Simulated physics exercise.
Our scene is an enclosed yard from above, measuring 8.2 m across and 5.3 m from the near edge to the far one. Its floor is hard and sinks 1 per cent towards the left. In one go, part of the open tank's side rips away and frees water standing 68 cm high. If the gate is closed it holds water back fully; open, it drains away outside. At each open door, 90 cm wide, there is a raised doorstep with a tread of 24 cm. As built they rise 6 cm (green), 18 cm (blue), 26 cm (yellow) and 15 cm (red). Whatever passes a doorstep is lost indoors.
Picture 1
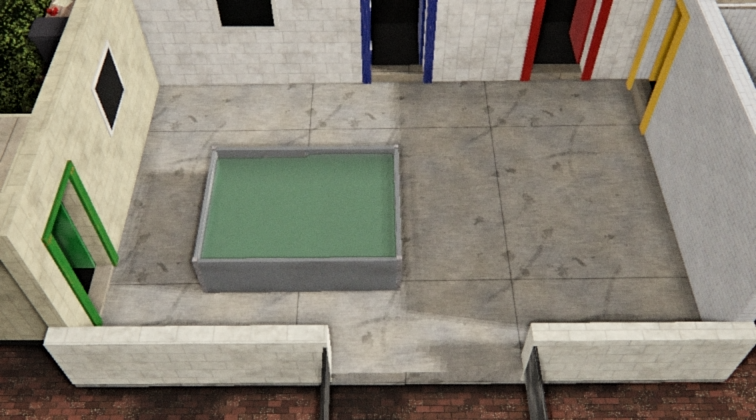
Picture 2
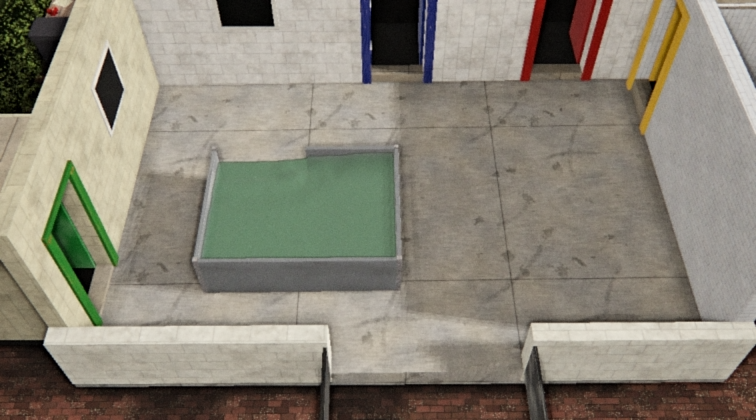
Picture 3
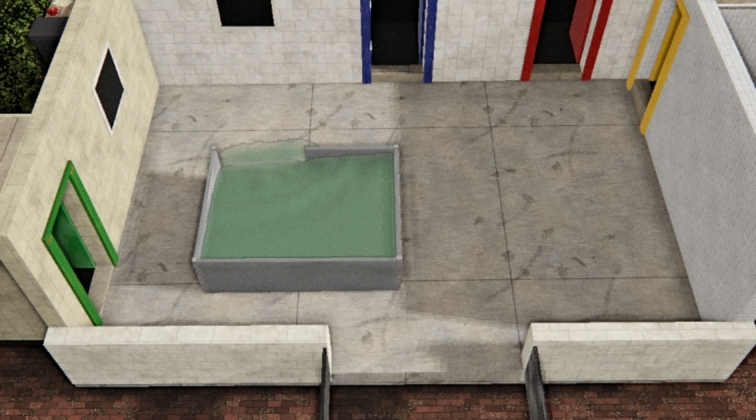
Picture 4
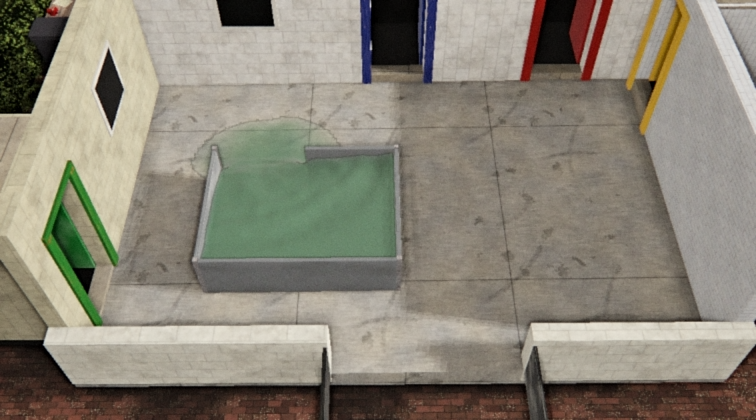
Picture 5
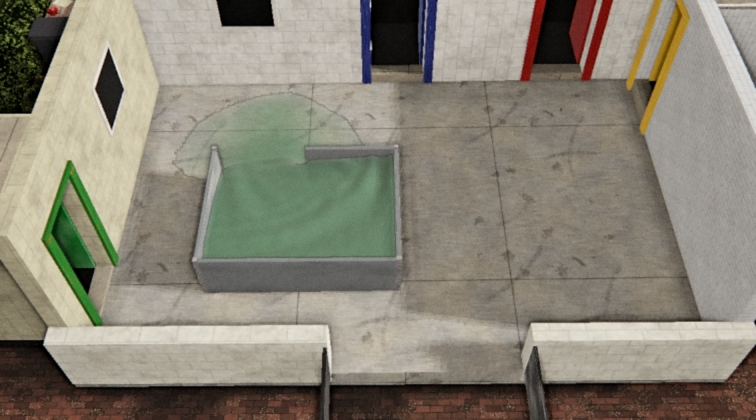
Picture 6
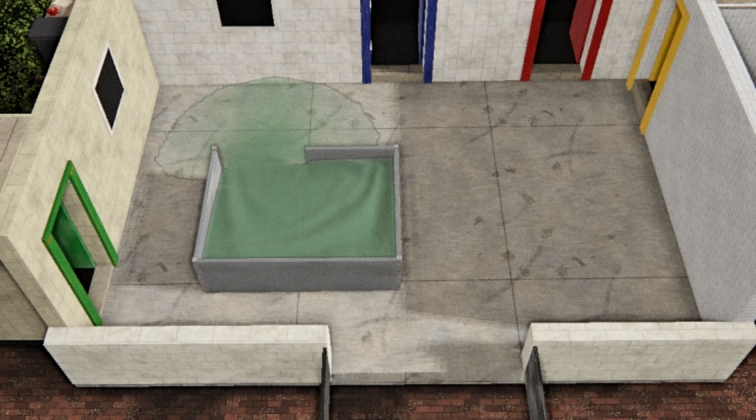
Green water in an open tank lay still until part of the far side broke away, then it poured through the gap and fanned out in a widening sheet across the yard's hard grey floor.
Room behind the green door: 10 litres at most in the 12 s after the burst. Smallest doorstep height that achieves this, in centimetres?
16 cm.
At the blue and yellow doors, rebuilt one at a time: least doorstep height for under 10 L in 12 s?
About 9.0 cm at blue and 11.0 cm at yellow.
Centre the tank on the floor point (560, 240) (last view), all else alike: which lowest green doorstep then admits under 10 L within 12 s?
Then about 14.0 centimetres at the least.
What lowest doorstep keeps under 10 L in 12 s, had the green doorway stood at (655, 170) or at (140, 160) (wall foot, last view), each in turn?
First place around 8.0 cm, second around 17 cm.
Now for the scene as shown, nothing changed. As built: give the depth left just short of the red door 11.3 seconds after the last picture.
About 5.5 cm.
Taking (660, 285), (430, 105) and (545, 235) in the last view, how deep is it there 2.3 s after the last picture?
About 0, 6 and 0 cm.
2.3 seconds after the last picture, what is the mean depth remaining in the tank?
Near 31 cm, averaged.
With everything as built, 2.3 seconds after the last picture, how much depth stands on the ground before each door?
Lab note, depth in cm: Green 1; blue 11; yellow 0; red 3.
Then, 0.7 s after the last picture water covers 20 % of the floor, deepest (44 cm) near (160, 88); it has not reached the green door.
Then, 2.3 s after the last picture water covers 45 % of the floor, deepest (38 cm) near (160, 88); it has not reached the green door.
Then, 11.3 s after the last picture water covers 100 % of the floor, deepest (12 cm) near (92, 359); 12 cm at the green door, 190 litres in over its 6 cm doorstep.
At the green door as built, the water peaked near 16 cm, 7.3 s after the last picture.
Run again over the same 12 s with other heights there, 48 litres in over 12.5 cm, 2 litres over 20 cm. The limit of 10 litres is kept from about 16 cm up.
